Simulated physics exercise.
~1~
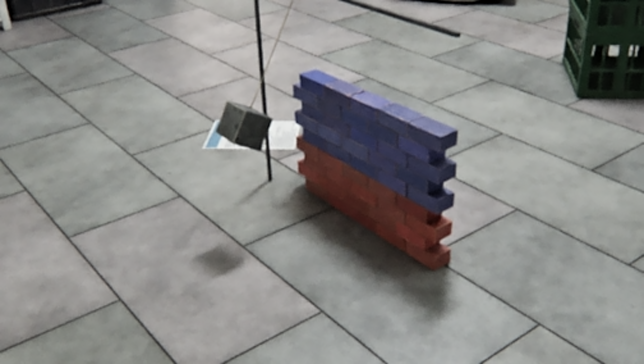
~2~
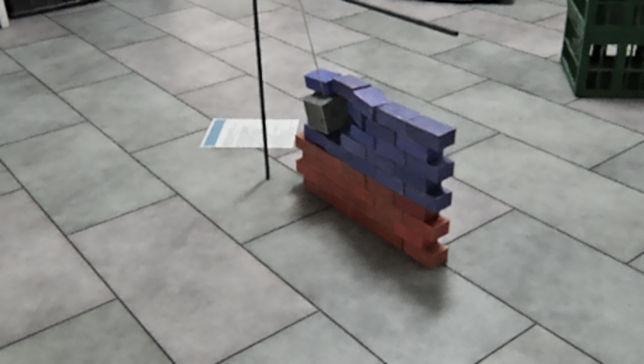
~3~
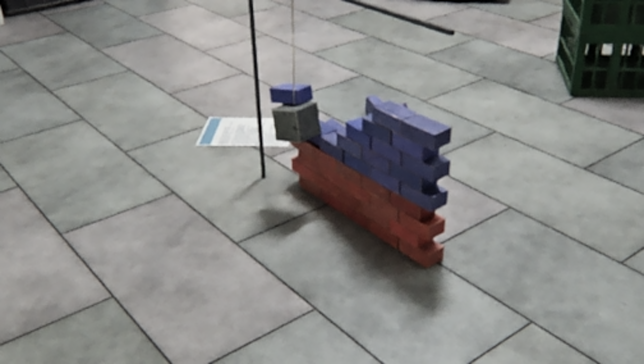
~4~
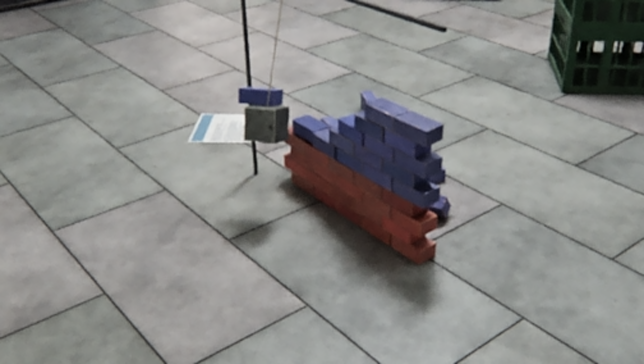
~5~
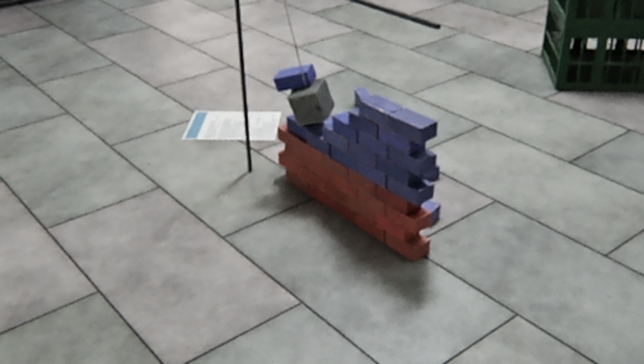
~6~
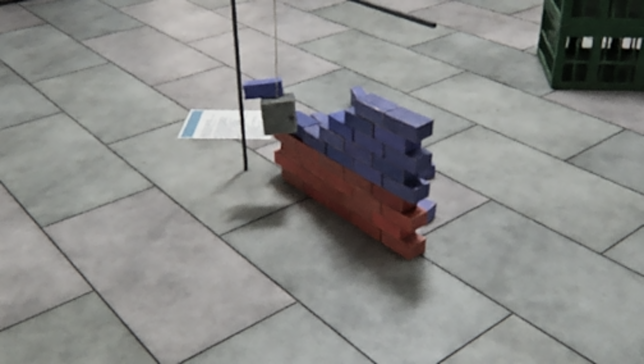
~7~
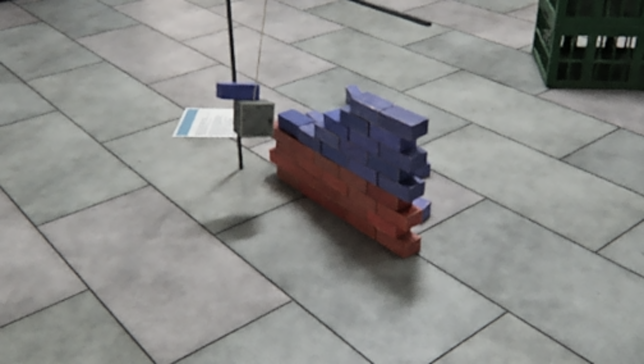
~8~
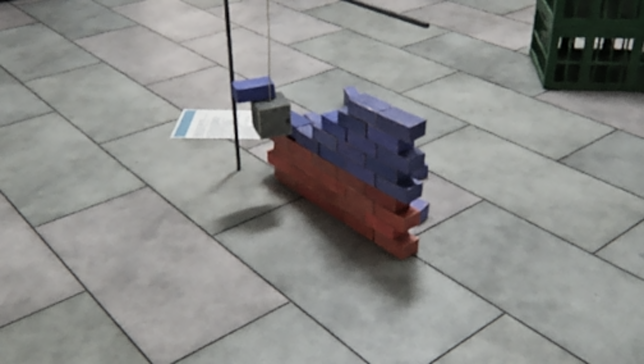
A dark block hanging on a line swung right into the blue upper part of a toy-block wall, knocking several pieces out, then swayed back and forth with one blue block riding on it, while the red rows below stayed standing.
